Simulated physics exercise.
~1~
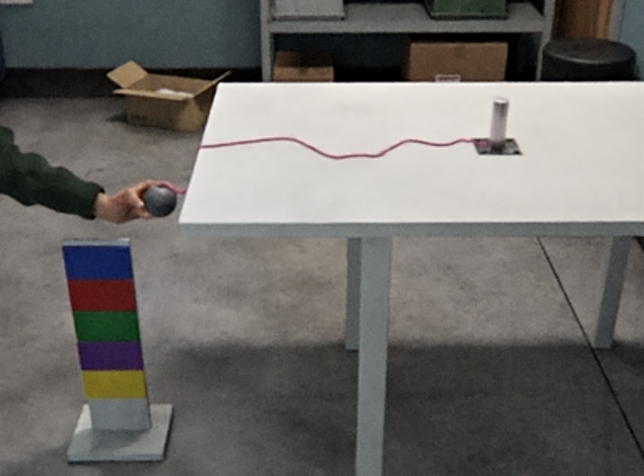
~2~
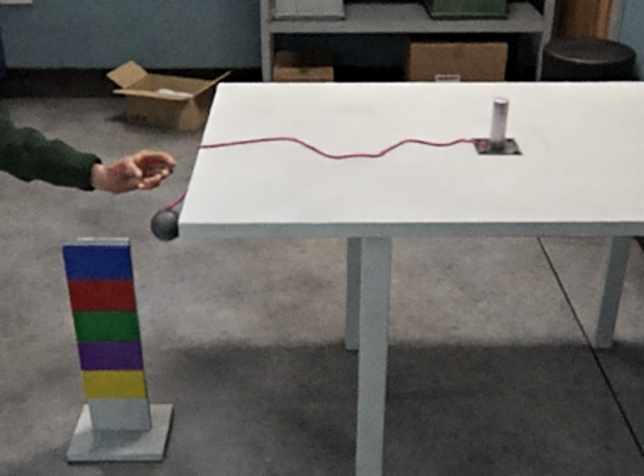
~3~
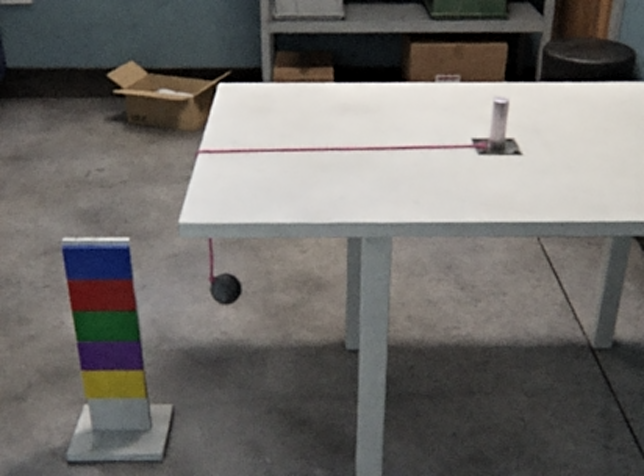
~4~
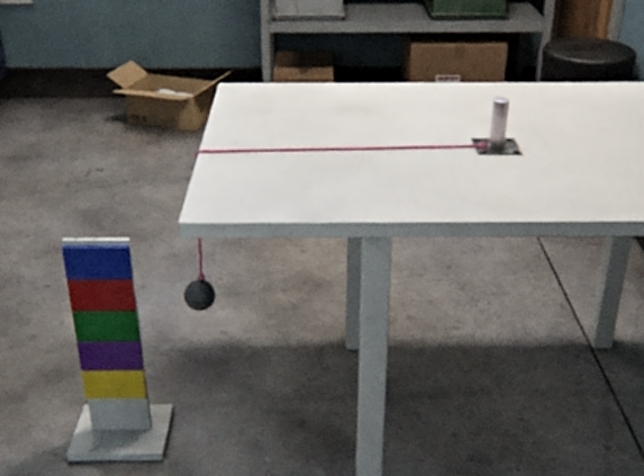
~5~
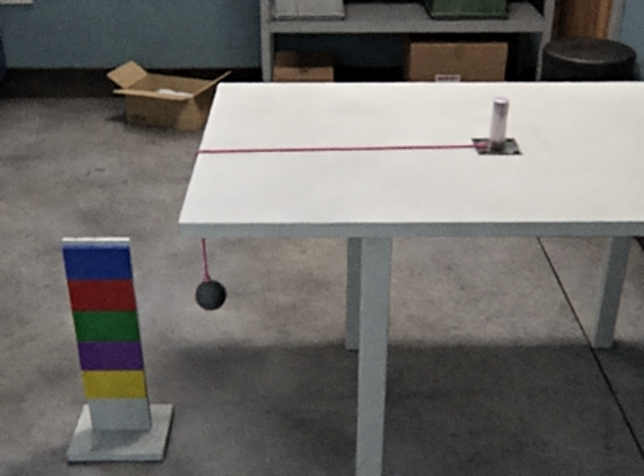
We see a hand release a grey ball tied to a slack red cord at a white table's edge; the ball drops, the cord pulls straight across the tabletop, and the ball swings slightly, ending up hanging level with the red band of a striped board.
